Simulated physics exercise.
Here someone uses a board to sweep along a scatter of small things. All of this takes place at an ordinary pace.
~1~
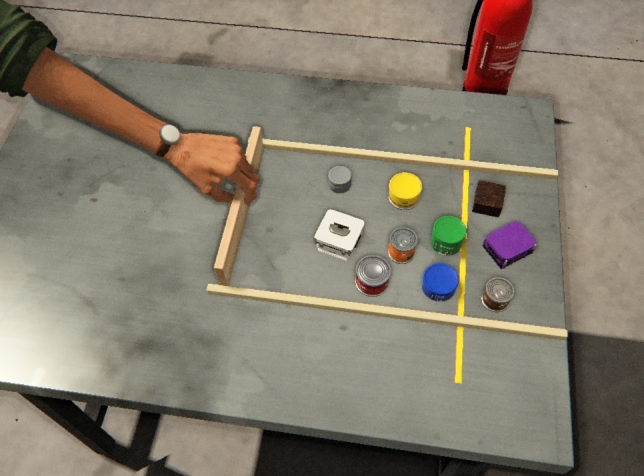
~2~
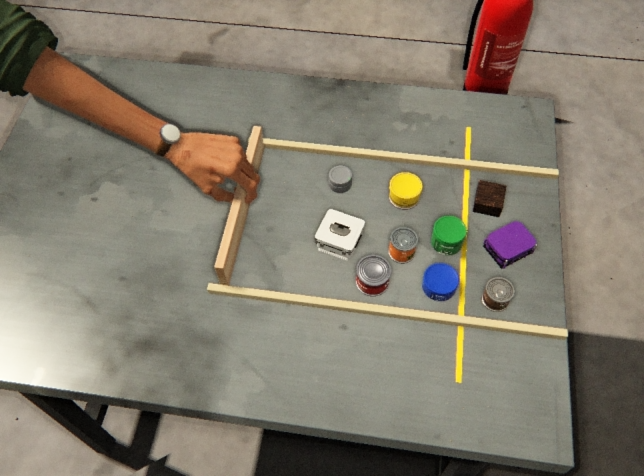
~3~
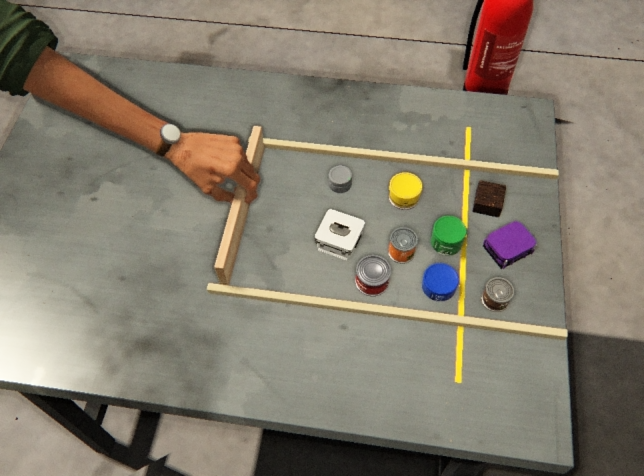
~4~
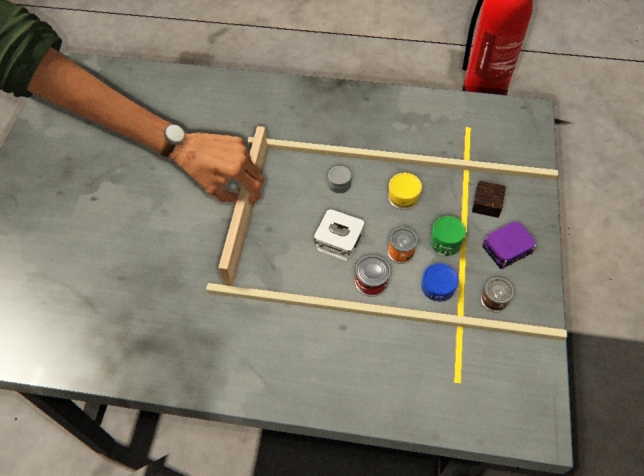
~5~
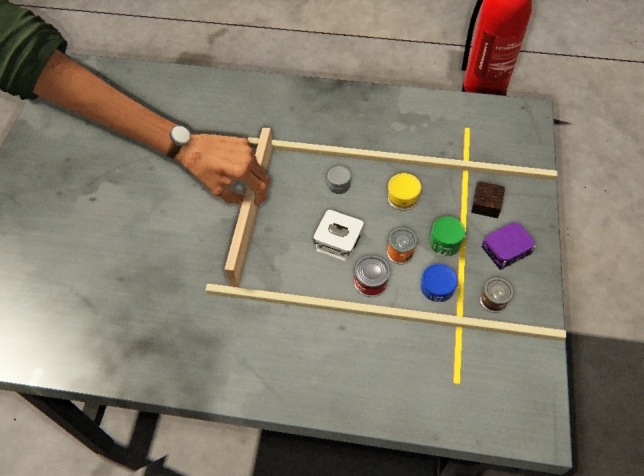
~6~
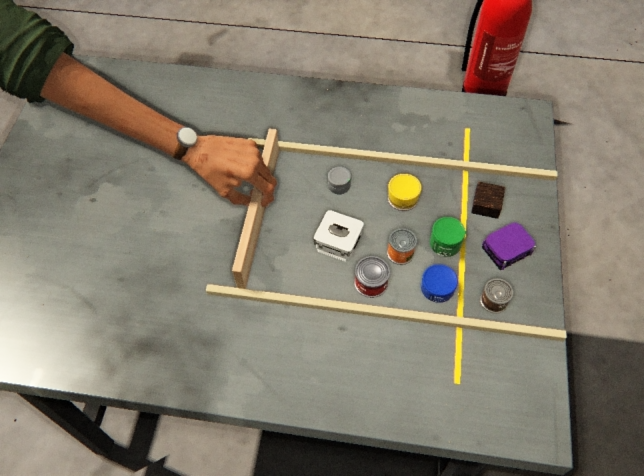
A hand with a wristwatch, its arm in a dark green sleeve, grips a wooden board on a grey table seen from above, with a red fire extinguisher behind. Between two pale wooden strips sit grey, white, yellow, orange, red, green and blue items, with black, purple and brown ones right of a yellow line. The board, at first still, slides slightly right, touching nothing, while the items and the view stay still.
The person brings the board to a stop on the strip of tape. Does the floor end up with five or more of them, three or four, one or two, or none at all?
I predict the table will hold on to all the pieces.
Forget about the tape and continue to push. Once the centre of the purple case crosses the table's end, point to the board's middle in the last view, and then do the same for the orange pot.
The purple case puts it at (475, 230), the orange pot at (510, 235).
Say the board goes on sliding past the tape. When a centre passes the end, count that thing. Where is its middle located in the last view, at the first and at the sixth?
(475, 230), then (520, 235).
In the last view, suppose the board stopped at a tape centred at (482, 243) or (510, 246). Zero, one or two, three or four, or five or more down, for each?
Result, try 1: Just one or two; try 2: Three or four.
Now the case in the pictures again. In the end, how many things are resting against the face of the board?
The answer is 4.
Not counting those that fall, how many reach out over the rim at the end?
The total comes out at 1.
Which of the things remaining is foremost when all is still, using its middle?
Ending up nearest is the purple case.
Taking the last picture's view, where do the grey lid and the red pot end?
The grey lid comes to rest close to (477, 197), while the red pot rests close to (480, 289).
A little later, none off yet; purple case at rest near (508, 246); brown pot at rest near (496, 296); black block at rest near (488, 200).
Next, none off yet; purple case shifted a little near (523, 251); brown pot shifted about its own width near (514, 300); black block shifted a little near (498, 202).
When it is over, the number that fall off is zero.
